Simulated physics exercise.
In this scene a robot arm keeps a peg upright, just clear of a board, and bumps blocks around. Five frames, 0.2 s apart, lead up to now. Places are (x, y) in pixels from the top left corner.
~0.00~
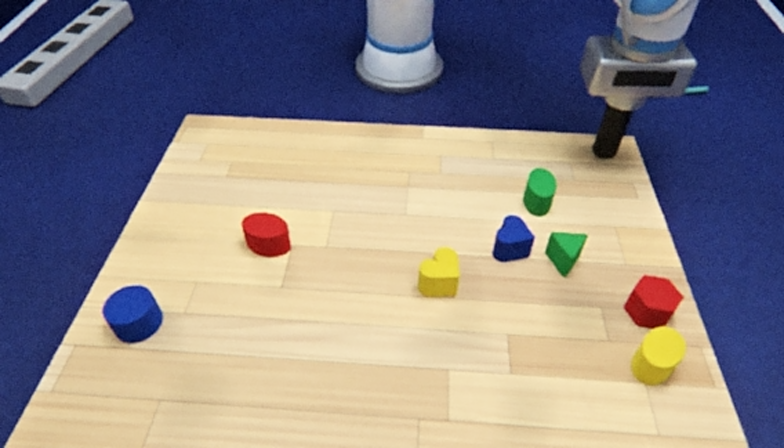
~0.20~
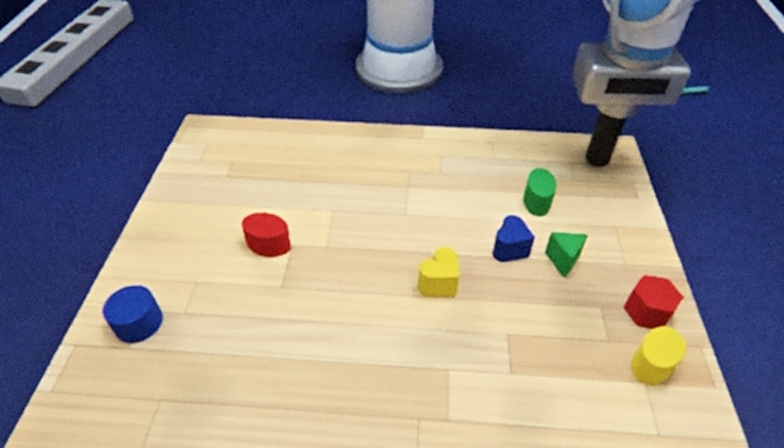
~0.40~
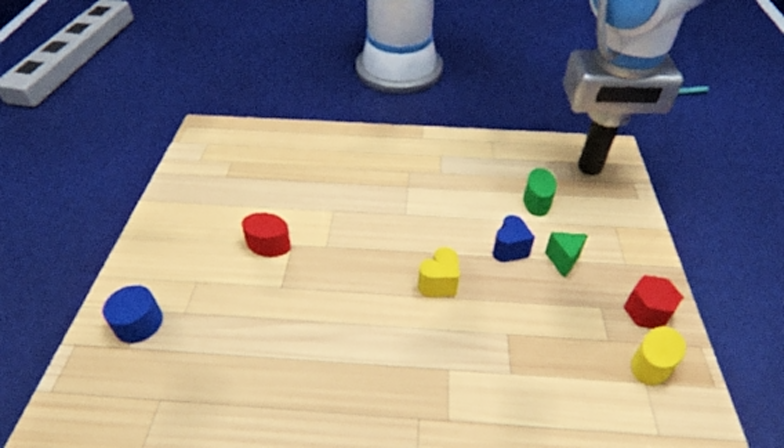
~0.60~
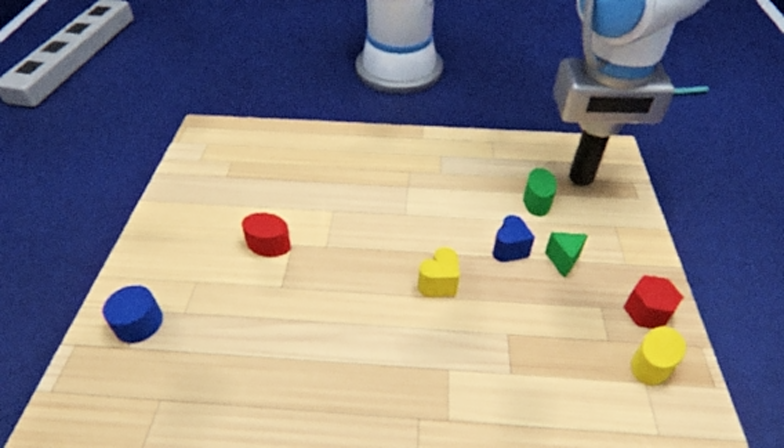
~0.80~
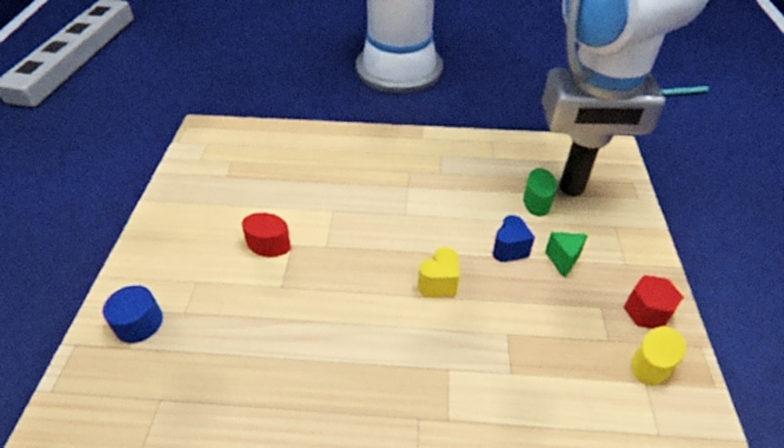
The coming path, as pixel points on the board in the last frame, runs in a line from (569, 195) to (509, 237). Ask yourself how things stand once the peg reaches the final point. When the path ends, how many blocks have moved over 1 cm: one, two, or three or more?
I think two will be displaced.
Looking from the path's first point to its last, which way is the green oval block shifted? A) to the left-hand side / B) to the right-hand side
Choice B: To the right-hand side.
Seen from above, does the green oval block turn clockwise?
That would be a yes.
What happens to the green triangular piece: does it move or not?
Left where it is.
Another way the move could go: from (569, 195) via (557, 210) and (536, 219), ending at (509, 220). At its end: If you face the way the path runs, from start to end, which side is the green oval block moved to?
Answer: Rightward.
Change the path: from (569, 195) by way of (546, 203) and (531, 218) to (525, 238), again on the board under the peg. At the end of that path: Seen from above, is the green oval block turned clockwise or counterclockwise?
Clockwise from above.
On the path given first. One third of the way, peg (552, 202); green oval block (527, 185), turned 25° clockwise.
Two thirds of the way, peg (532, 216); green oval block (515, 187), turned 50° clockwise.
At the end, peg (511, 230); blue heart (509, 240), turned 20° anticlockwise; green oval block (515, 187), turned 50° clockwise; green triangular piece in place.
